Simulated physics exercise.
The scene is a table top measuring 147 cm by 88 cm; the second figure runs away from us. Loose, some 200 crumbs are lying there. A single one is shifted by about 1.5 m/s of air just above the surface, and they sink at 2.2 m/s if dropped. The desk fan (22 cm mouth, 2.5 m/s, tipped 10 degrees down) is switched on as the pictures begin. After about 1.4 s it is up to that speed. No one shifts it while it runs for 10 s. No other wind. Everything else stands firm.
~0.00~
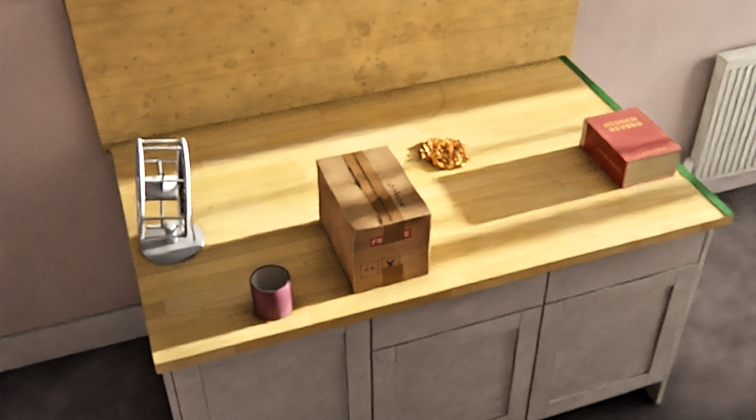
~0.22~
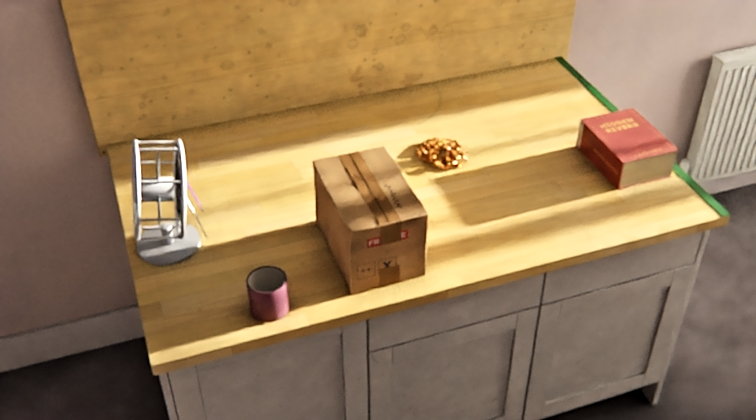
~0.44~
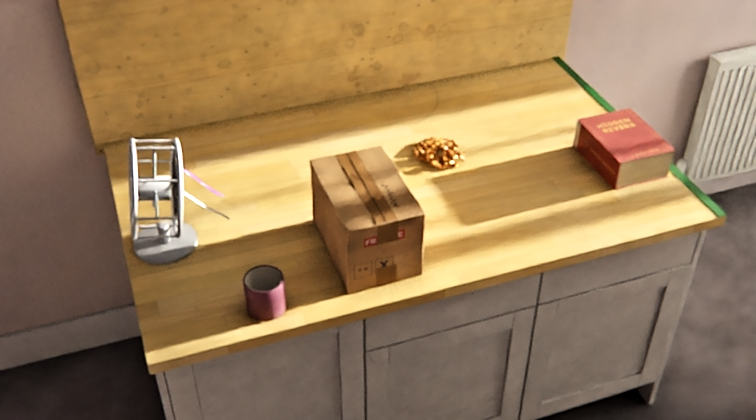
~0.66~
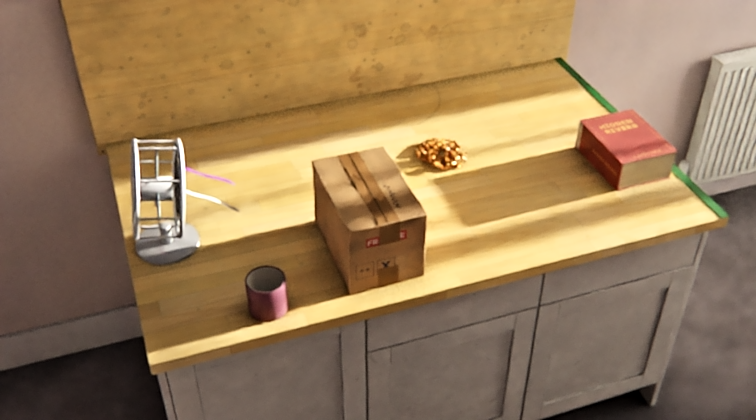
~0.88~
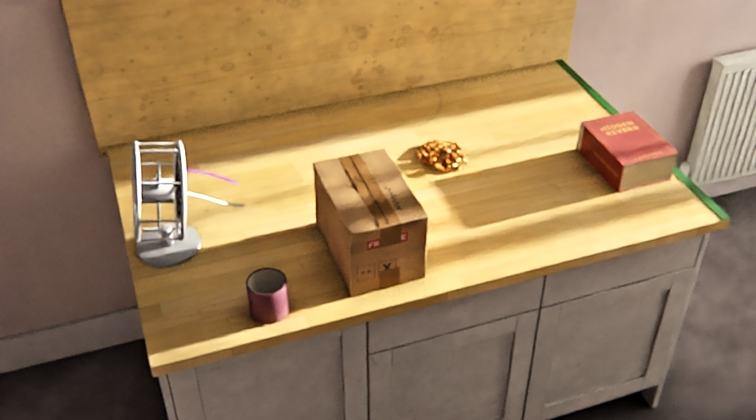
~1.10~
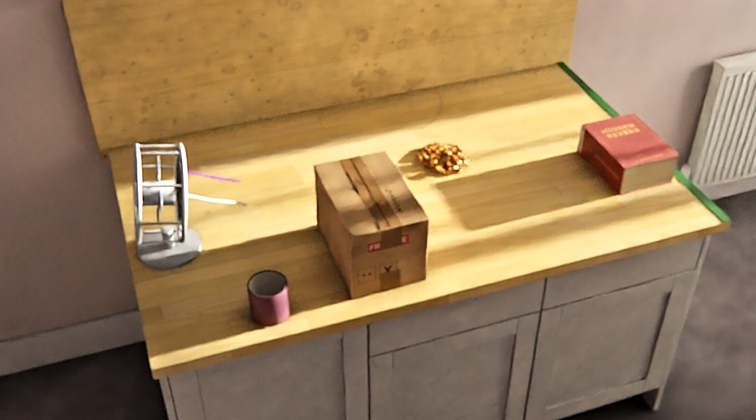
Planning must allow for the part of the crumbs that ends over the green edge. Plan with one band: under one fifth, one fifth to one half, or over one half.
It amounts to the bulk of them.
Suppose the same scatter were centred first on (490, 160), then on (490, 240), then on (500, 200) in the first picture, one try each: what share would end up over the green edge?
70 %, 0 %, 0 %.
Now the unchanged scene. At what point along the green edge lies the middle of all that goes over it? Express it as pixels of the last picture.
At about (604, 101).
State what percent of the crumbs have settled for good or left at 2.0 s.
Estimated share: Close to 0 per cent.
After 2.0 s, 0 % are over the green edge; the middle of those still in play is near (558, 114); 0 % have settled or left.
After 3.2 s, 88 % are over the green edge; 87 % have settled or left.
After 5.5 s, 88 % are over the green edge; 89 % have settled or left.
After 10.0 s, at the end, 90 % are over the green edge.
